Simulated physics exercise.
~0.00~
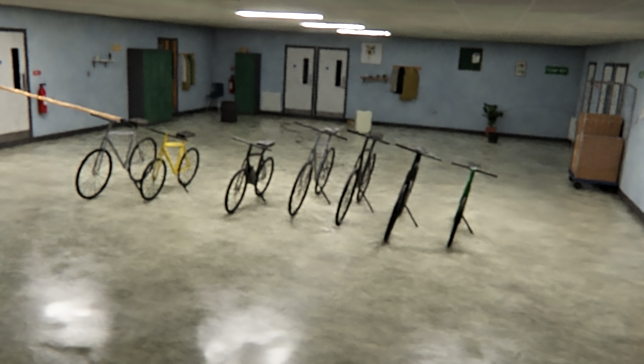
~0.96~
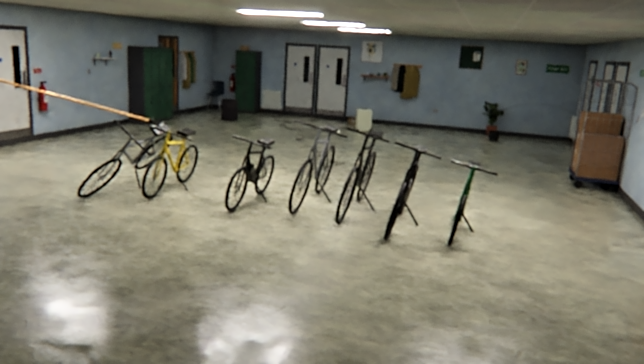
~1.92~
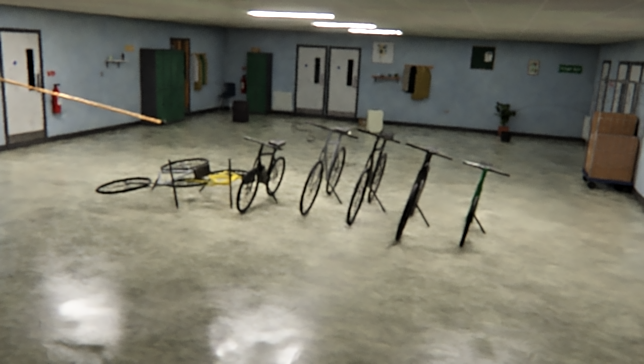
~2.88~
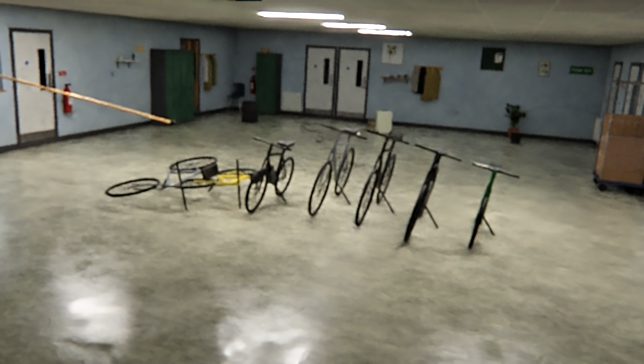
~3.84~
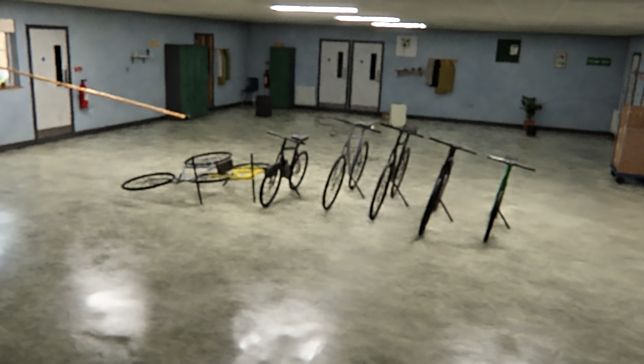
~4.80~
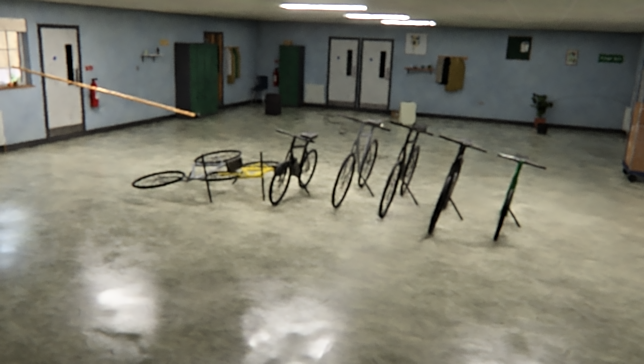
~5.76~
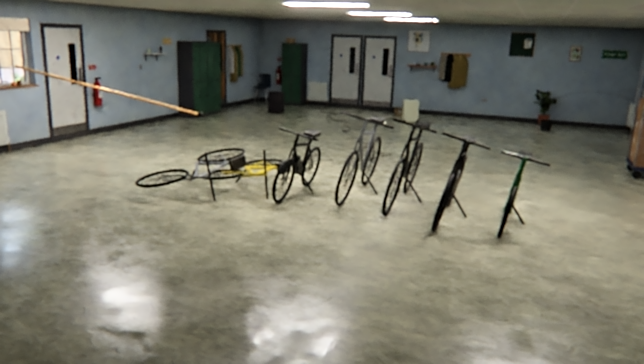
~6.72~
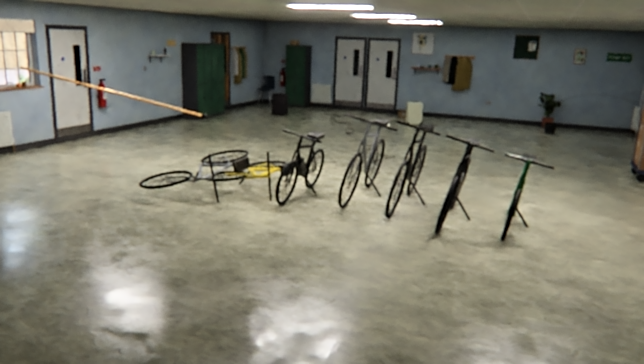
At the start, seven bicycles stand side by side on a shiny floor in a large blue-walled room, with a long wooden pole reaching in from the left toward the first one. The pole moves right, and the grey bicycle at the left end tips over toward the yellow bicycle beside it. The yellow bicycle leans and then goes down too, and the pair end up lying on the floor. The next bicycle, a dark one, stays upright, and the toppling goes no further. As the view pans slightly left, five bicycles remain standing, including the green one at the far right.
